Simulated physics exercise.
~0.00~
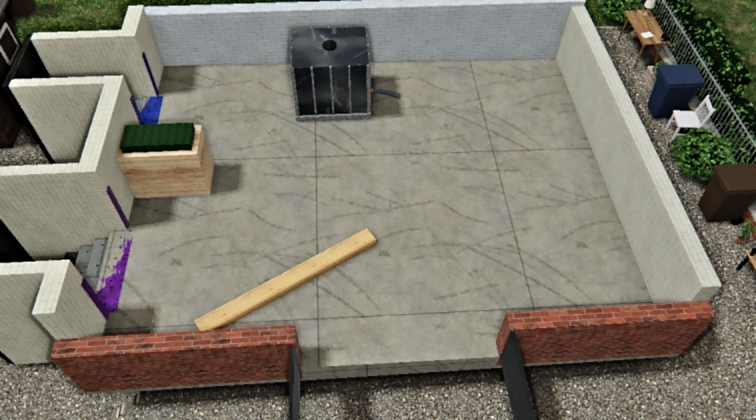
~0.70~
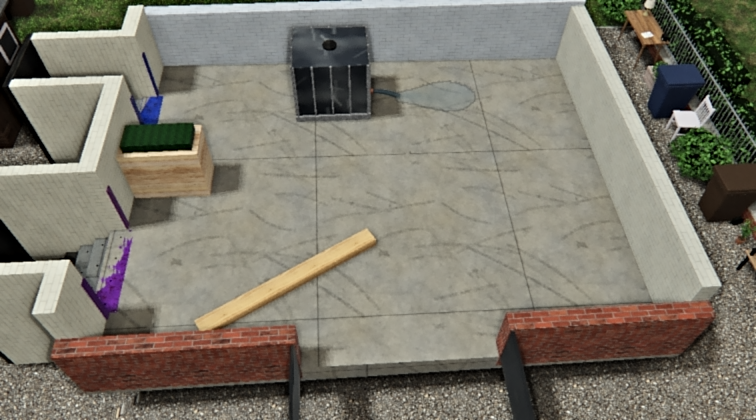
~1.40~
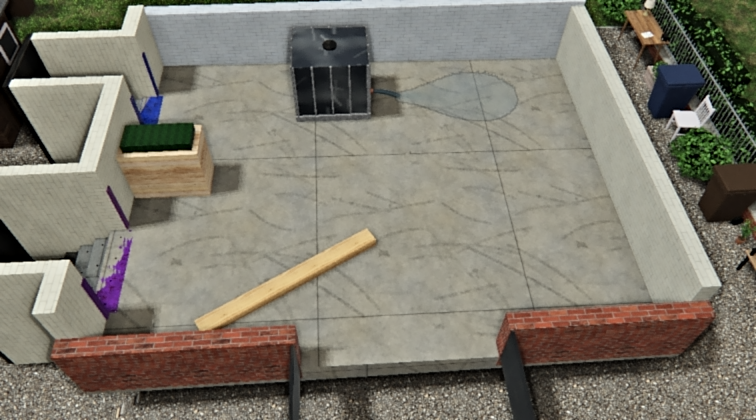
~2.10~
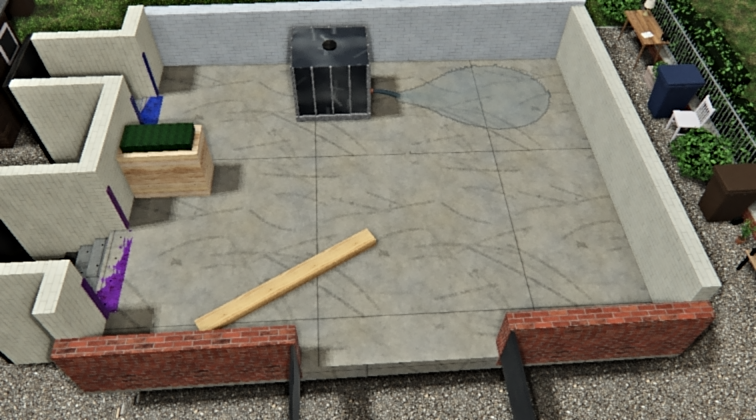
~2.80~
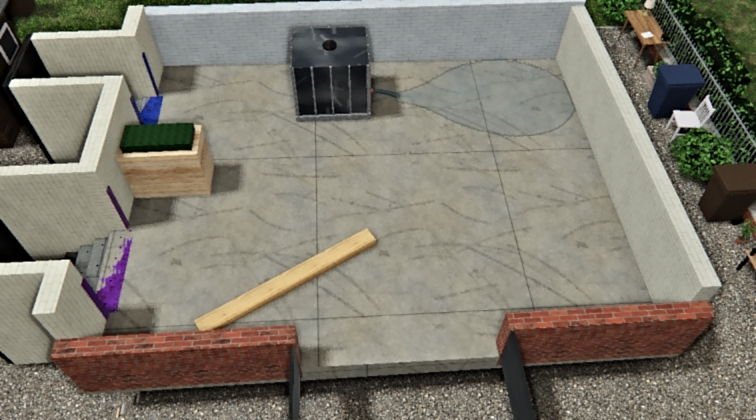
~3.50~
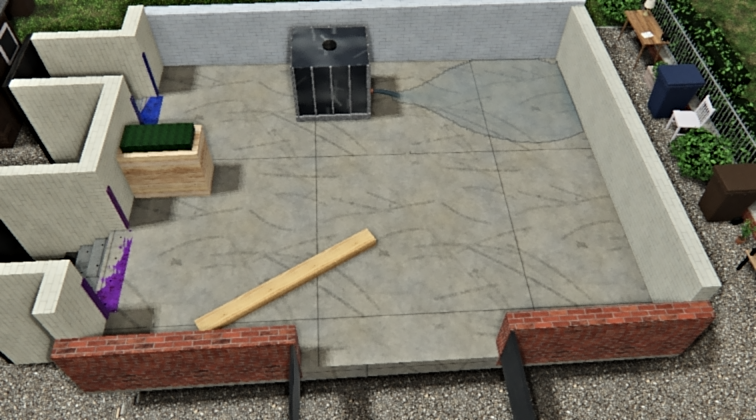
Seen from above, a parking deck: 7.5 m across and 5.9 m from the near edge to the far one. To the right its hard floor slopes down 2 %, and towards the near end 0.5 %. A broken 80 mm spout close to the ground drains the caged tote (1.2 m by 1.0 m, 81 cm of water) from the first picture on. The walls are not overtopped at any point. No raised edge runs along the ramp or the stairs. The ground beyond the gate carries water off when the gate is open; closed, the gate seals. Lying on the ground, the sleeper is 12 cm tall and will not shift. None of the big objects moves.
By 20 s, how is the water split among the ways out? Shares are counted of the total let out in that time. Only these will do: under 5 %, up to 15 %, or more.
Rough shares - the gate opening: Less than 5 %, the stairwell (marked purple): Not even 5 %, the basement ramp (marked blue): Less than 5 %.
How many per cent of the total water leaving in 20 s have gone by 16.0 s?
Share by that time: About 0 %.
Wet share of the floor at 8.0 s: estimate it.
It comes to about 15 percent wet.
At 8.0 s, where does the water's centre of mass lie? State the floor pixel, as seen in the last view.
Close to (530, 109) in the last picture.
After 5.0 s water covers 10 % of the floor and is deepest (4 cm) near (564, 100); gone so far, the gate opening 0 %, the stairwell (marked purple) 0 %, the basement ramp (marked blue) 0 %.
After 8.0 s water covers 15 % of the floor and is deepest (4 cm) near (561, 93); gone so far, the gate opening 0 %, the stairwell (marked purple) 0 %, the basement ramp (marked blue) 0 %.
After 12.0 s water covers 20 % of the floor and is deepest (4 cm) near (564, 100); gone so far, the gate opening 0 %, the stairwell (marked purple) 0 %, the basement ramp (marked blue) 0 %.
After 16.0 s water covers 25 % of the floor and is deepest (5 cm) near (653, 331); gone so far, the gate opening 0 %, the stairwell (marked purple) 0 %, the basement ramp (marked blue) 0 %.
After 20.0 s water covers 30 % of the floor and is deepest (6 cm) near (653, 331); gone so far, the gate opening 0 %, the stairwell (marked purple) 0 %, the basement ramp (marked blue) 0 %.
